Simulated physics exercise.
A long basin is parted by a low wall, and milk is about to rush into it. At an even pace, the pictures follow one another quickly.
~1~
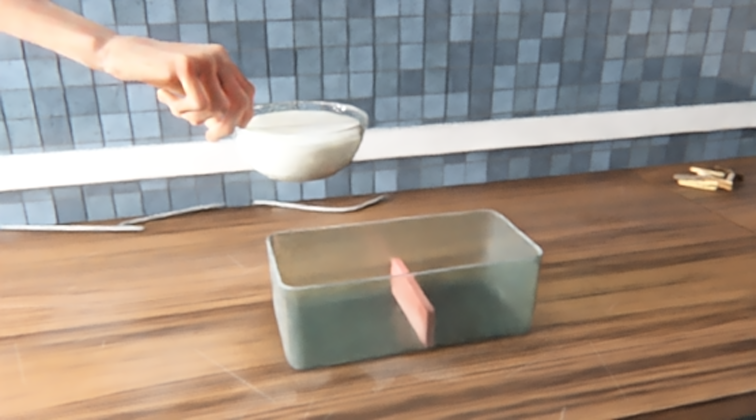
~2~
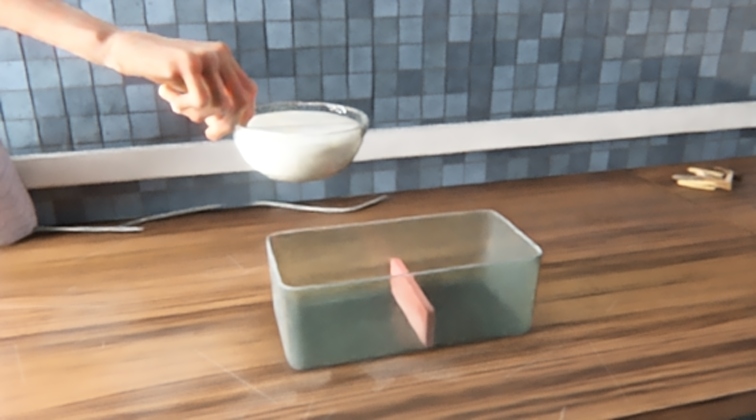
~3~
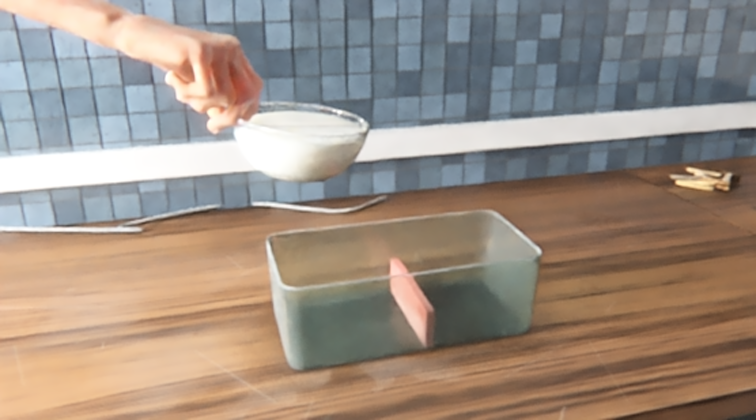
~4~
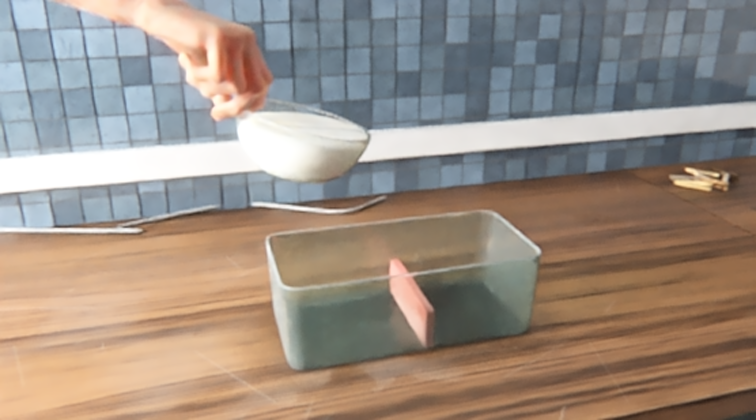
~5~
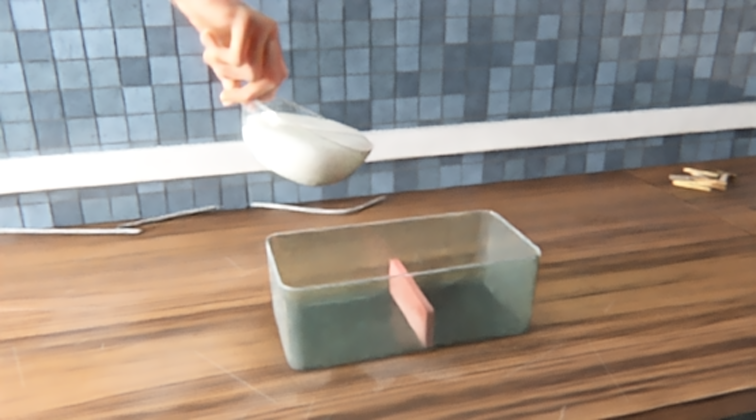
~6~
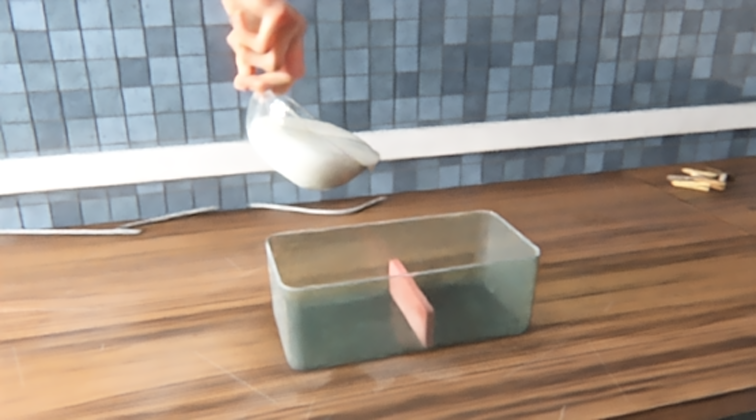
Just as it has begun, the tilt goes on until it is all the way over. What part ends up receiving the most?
The winner is the left compartment.
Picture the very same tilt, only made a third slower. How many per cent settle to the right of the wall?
Close to 35 in a hundred.
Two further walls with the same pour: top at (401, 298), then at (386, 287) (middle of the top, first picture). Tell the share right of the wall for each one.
In order, some 45 and 60 in a hundred.
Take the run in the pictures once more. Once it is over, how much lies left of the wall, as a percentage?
I'd put it at around 75 %.
A moment on, the tilt is 114° and 1 per cent is still to pour, 64 is left of the wall and 13 right of it.
Next, the tilt is 118° and 0 per cent is still to pour, 68 is left of the wall and 14 right of it.
Then the tilt is 118° and 0 per cent is still to pour, 72 is left of the wall and 15 right of it.
Later the tilt is 118° and 0 per cent is still to pour, 74 is left of the wall and 16 right of it.
Finally, 74 per cent lies left of the wall, 16 right of it and 10 outside.
